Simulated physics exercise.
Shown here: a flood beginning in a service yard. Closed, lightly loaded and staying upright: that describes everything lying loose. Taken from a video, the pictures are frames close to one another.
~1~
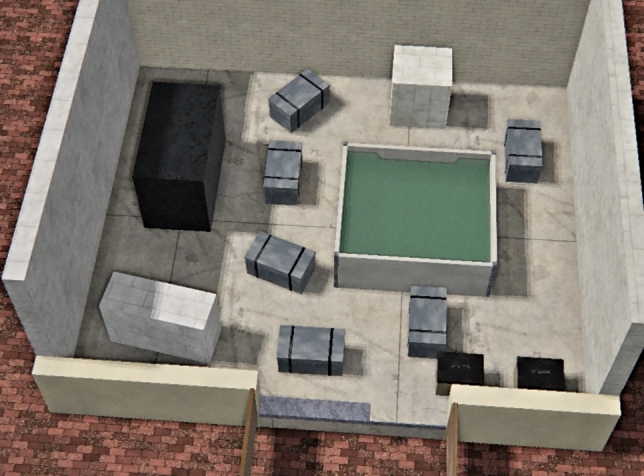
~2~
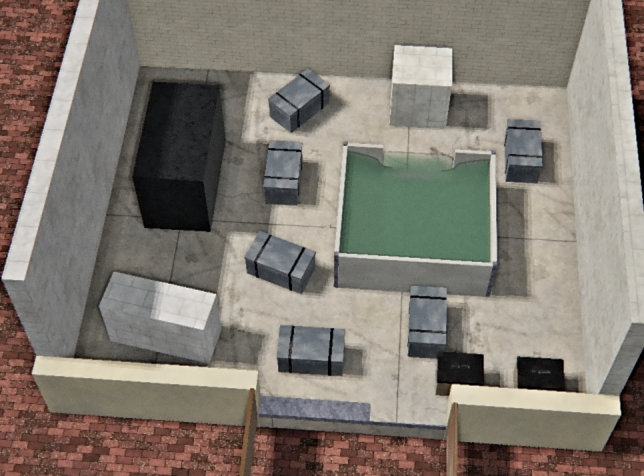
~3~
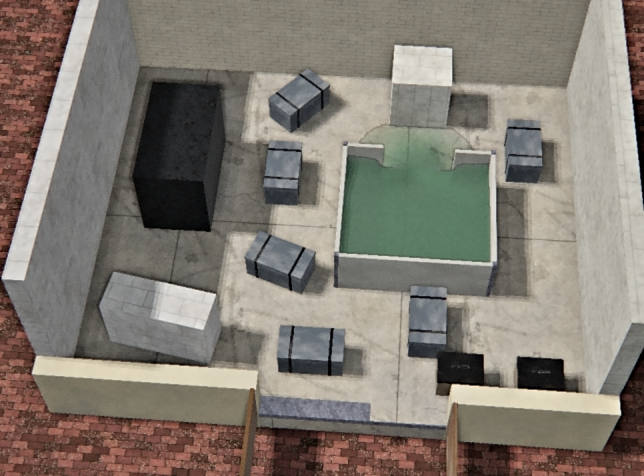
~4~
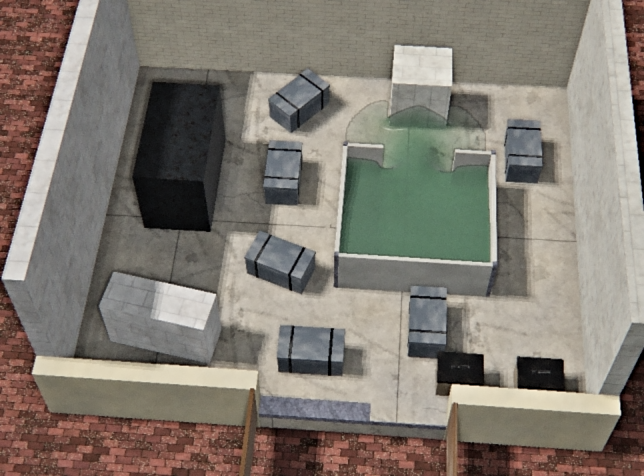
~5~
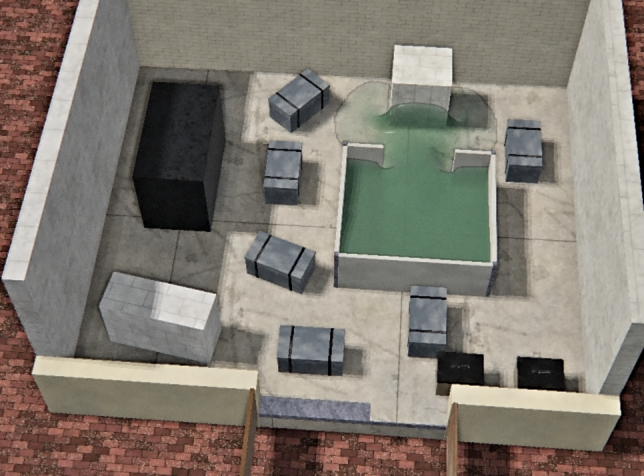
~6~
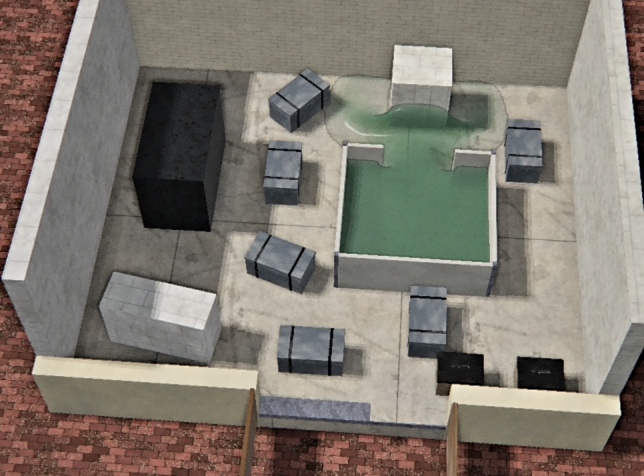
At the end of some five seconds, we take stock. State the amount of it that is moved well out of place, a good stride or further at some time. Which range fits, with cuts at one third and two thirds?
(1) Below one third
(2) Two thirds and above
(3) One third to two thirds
Below one third (1).
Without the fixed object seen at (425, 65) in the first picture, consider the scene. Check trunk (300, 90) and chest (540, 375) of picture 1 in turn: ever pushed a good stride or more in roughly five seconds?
First: At least that; second: Below that.
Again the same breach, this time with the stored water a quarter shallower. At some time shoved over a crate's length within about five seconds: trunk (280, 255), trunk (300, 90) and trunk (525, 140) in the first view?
One after the other: Short of that, moved that far, swept aside.
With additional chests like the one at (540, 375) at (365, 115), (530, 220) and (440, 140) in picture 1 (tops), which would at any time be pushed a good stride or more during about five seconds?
Copy one: Slides well clear; copy two: Slides well clear; copy three: Slides well clear.
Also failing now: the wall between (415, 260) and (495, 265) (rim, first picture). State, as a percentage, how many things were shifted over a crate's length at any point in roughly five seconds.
Roughly 40 per cent.
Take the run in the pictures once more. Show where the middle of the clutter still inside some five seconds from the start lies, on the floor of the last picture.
Average floor point: Approx. (366, 306).
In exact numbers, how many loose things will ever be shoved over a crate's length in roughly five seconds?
Number: 2.
A moment on, 0 of 8 are well off their spots; 0 afloat.
Next, 1 of 8 are well off their spots; 0 afloat.
Later, 2 of 8 are well off their spots; 1 afloat.
In the end, 2 of 8 are well off their spots, and 2 have been at some point; 0 afloat.
